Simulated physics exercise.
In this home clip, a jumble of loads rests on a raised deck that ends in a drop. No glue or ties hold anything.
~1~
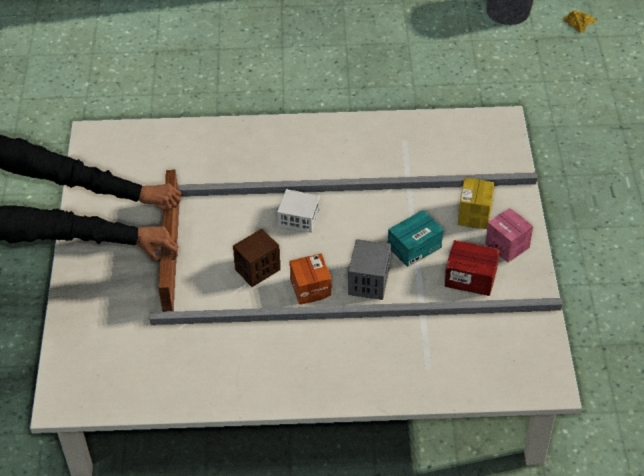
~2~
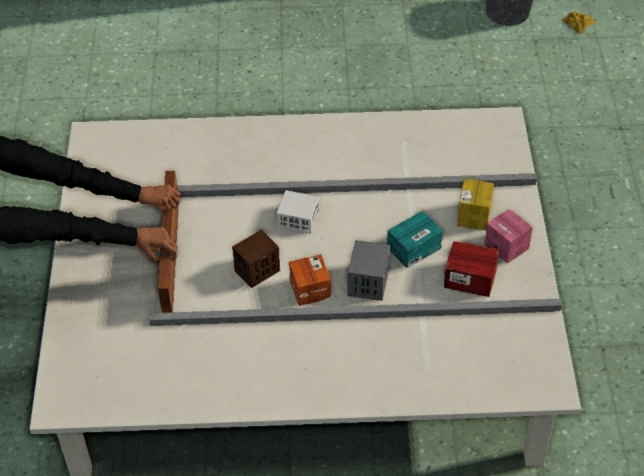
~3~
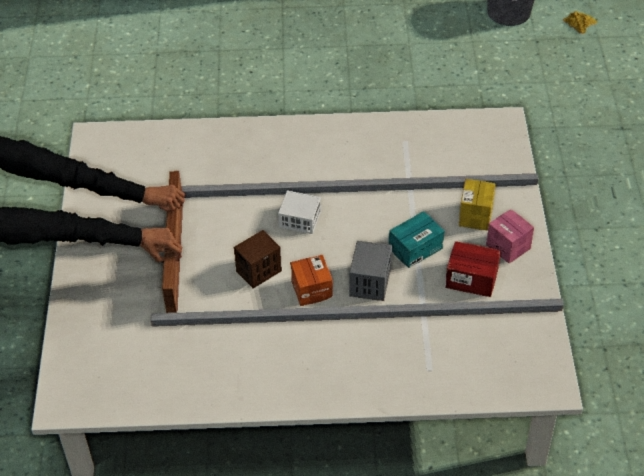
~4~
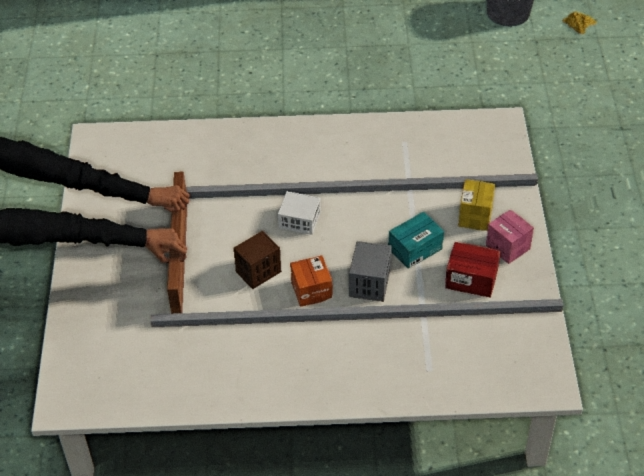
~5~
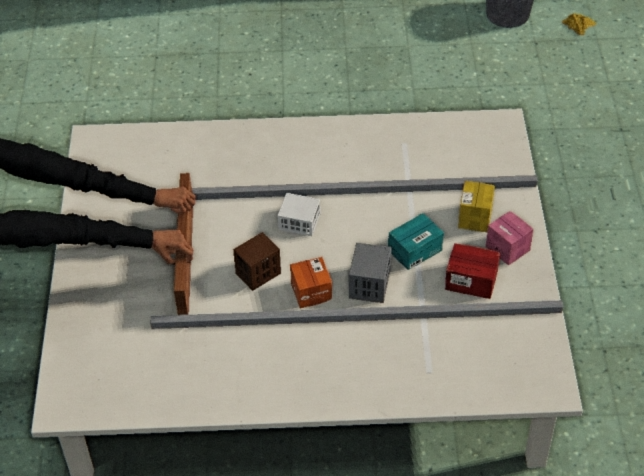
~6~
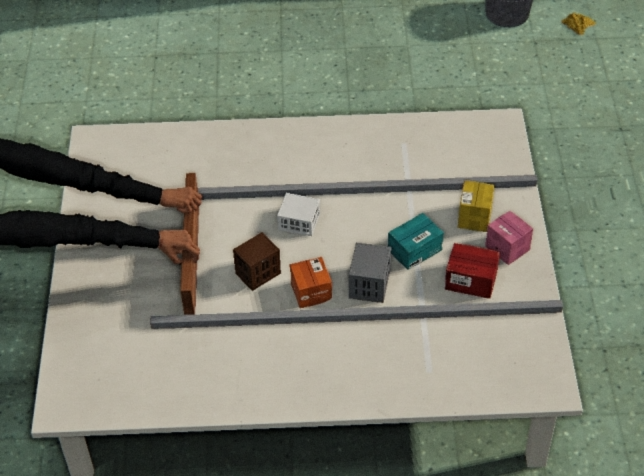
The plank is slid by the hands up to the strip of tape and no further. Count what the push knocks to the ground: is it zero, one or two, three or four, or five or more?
Zero.
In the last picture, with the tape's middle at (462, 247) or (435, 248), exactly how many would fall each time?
Respectively 1 and 0.
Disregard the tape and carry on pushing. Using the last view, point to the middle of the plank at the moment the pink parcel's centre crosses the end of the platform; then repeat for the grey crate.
I'd put it close to (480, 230), and close to (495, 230) for the other one.
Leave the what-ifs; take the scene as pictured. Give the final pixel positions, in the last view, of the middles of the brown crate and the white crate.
For the brown crate it's (437, 260), and for the white crate it's (429, 206).
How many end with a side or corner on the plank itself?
The count is 3.
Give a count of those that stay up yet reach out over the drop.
0, I think.
A little later, none off yet; pink parcel at rest near (509, 237); yellow box at rest near (476, 206); red box at rest near (472, 271).
When it is over, the number that fall off is zero.
